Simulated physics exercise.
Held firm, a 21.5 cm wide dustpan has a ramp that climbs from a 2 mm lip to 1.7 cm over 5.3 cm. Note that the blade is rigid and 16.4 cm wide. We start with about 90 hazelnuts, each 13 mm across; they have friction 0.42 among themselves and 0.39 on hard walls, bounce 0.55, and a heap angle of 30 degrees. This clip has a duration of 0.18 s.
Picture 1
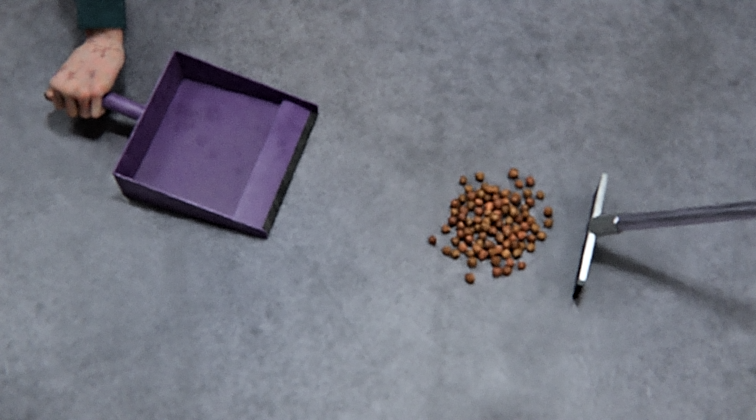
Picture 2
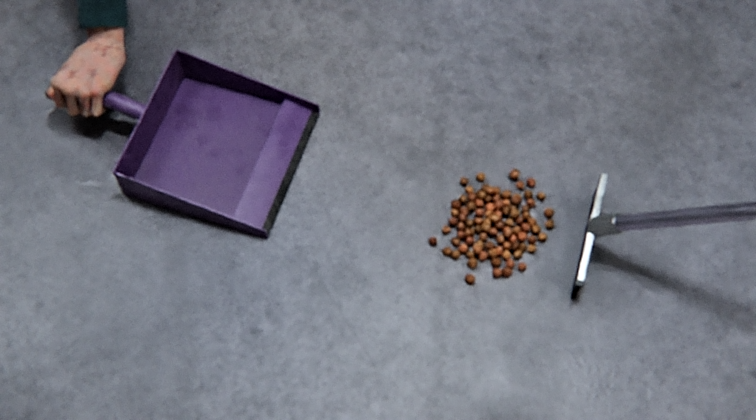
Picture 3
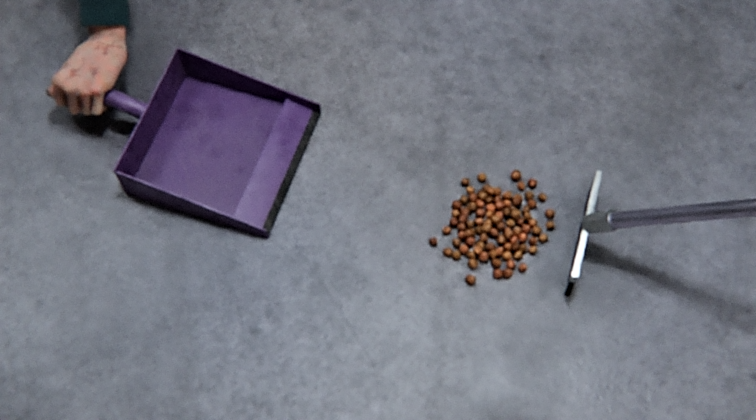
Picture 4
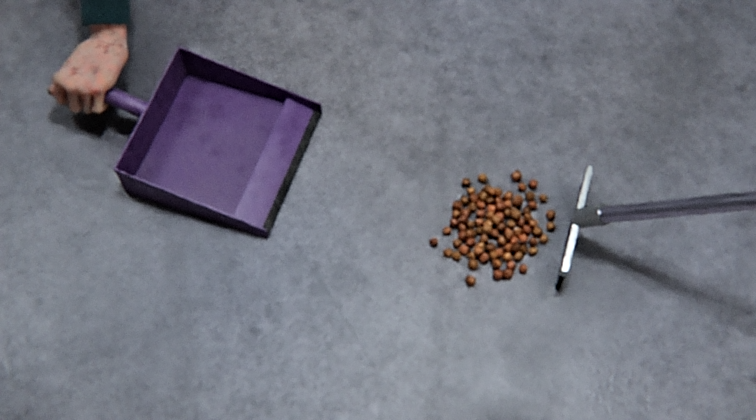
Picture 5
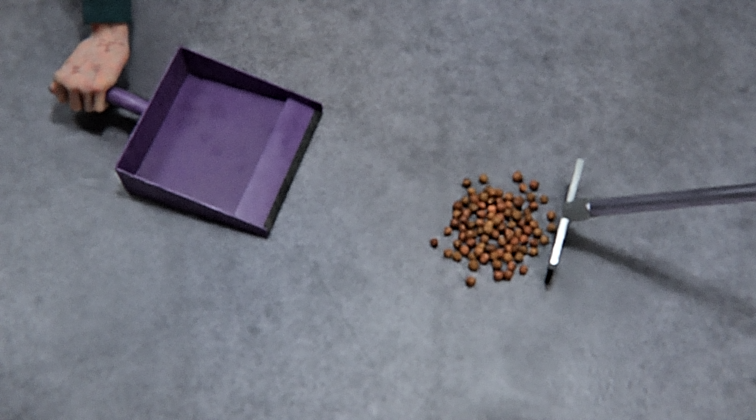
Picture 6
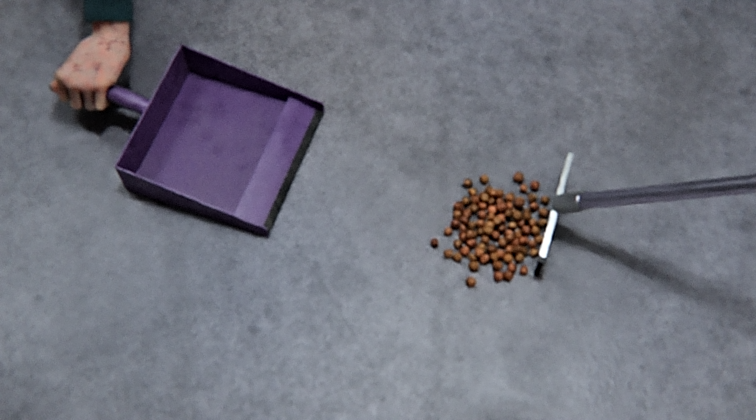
A long-handled, flat-bladed tool slides left across a mottled grey floor, seen from above, toward a loose heap of round brown hazelnuts right of centre. At upper left, a hand with a dark green sleeve grips the handle of a purple dustpan, its open edge facing the nuts, and barely moves. The blade starts almost still, then reaches the heap's right edge and nudges a few nuts.
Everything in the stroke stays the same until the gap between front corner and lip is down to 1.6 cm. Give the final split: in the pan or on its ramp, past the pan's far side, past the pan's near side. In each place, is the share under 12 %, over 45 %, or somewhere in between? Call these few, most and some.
I would put it this way: Pan few, far side some, near side few.
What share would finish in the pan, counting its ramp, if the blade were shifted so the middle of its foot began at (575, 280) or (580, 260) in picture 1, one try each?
Some 15 and 5 per cent.
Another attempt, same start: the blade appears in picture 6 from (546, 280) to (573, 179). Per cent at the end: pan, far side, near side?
Final per cent - pan 25, far 10, near 15.
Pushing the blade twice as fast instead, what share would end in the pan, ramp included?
I'd put it at close to 5 per cent.
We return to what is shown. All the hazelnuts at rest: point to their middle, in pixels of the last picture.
Near (358, 184).
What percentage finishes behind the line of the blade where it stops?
Roughly 60 percent of it.
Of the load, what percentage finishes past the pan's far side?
Roughly 30 per cent.
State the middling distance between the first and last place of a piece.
The figure is about 18 cm.
Then, 0.36 s after the last picture, middle of the blade 20 cm from the lip; 0 % over the lip, far side 15 %, near side 0 %.
Then, 0.60 s after the last picture, middle of the blade 9 cm from the lip; 0 % over the lip, far side 25 %, near side 0 %.
Then, 0.95 s after the last picture, middle of the blade 2 cm from the lip; 0 % over the lip, far side 30 %, near side 0 %.
In the end, pan 0 %, far side 30 %, near side 0 %, in front of the lip or behind the blade 70 %.
